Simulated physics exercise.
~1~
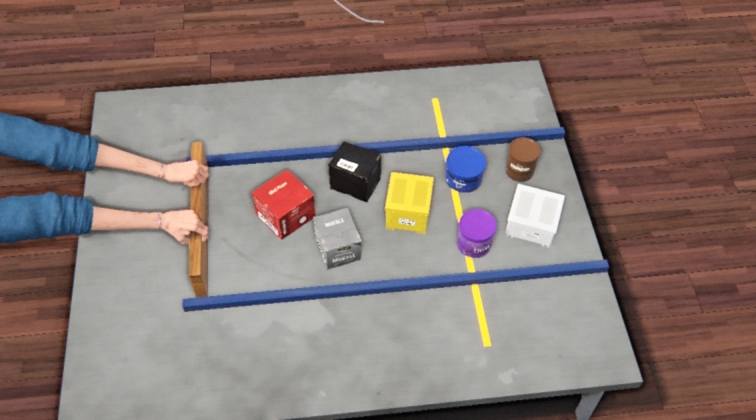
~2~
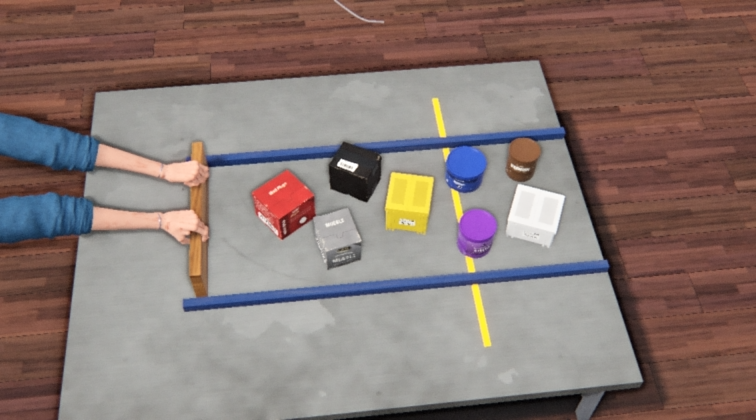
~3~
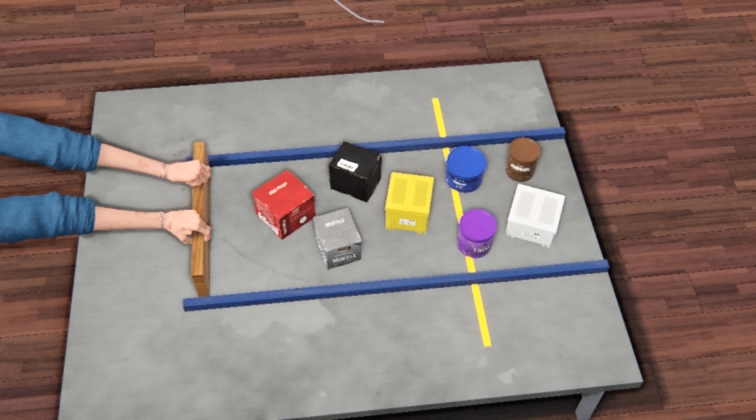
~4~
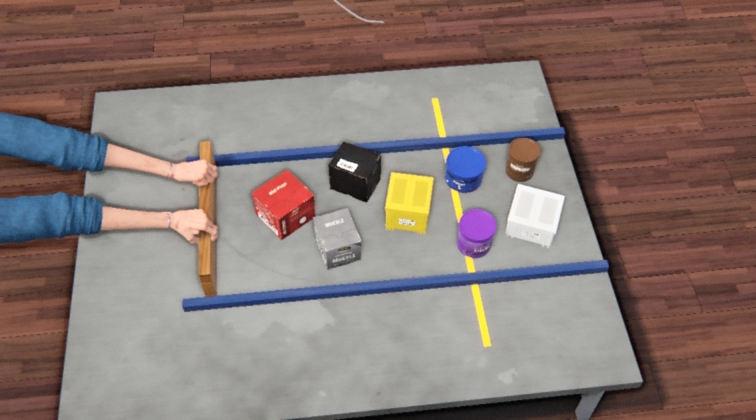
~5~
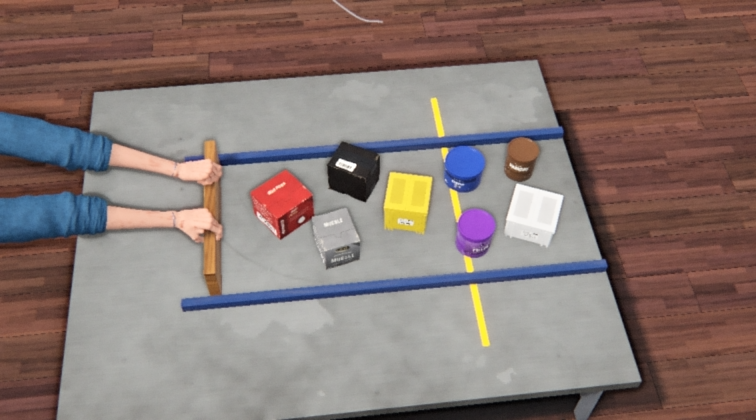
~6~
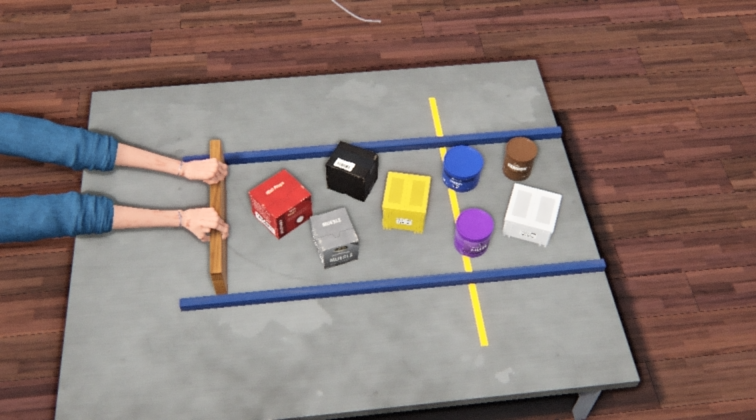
Wooden plank held by two hands sliding slightly right along a grey table, toward scattered boxes and tubs that stay still.
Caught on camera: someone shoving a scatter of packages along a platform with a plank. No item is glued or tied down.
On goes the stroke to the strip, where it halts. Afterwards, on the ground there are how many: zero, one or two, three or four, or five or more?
On the ground there are zero.
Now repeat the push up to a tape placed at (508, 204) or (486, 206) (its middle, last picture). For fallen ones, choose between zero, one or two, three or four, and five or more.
One after the other, that's either one or two for the first and one to two for the second.
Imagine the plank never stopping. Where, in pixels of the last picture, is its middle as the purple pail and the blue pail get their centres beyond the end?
The middle is at (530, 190) when it's the purple pail, and at (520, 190) when it's the blue pail.
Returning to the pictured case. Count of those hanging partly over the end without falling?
The total comes out at 1.
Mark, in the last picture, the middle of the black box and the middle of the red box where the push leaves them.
In the last picture, roughly (467, 151) and (478, 194).
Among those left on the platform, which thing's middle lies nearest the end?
The white tote, it is.
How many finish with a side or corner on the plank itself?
Count: 3.
Soon after, none off yet; brown pail at rest near (519, 160); white tote at rest near (531, 215); blue pail at rest near (462, 169).
After that, none off yet; brown pail at rest near (519, 160); white tote at rest near (531, 215); blue pail moving near (463, 168).
In the end, the number that fall off is zero.
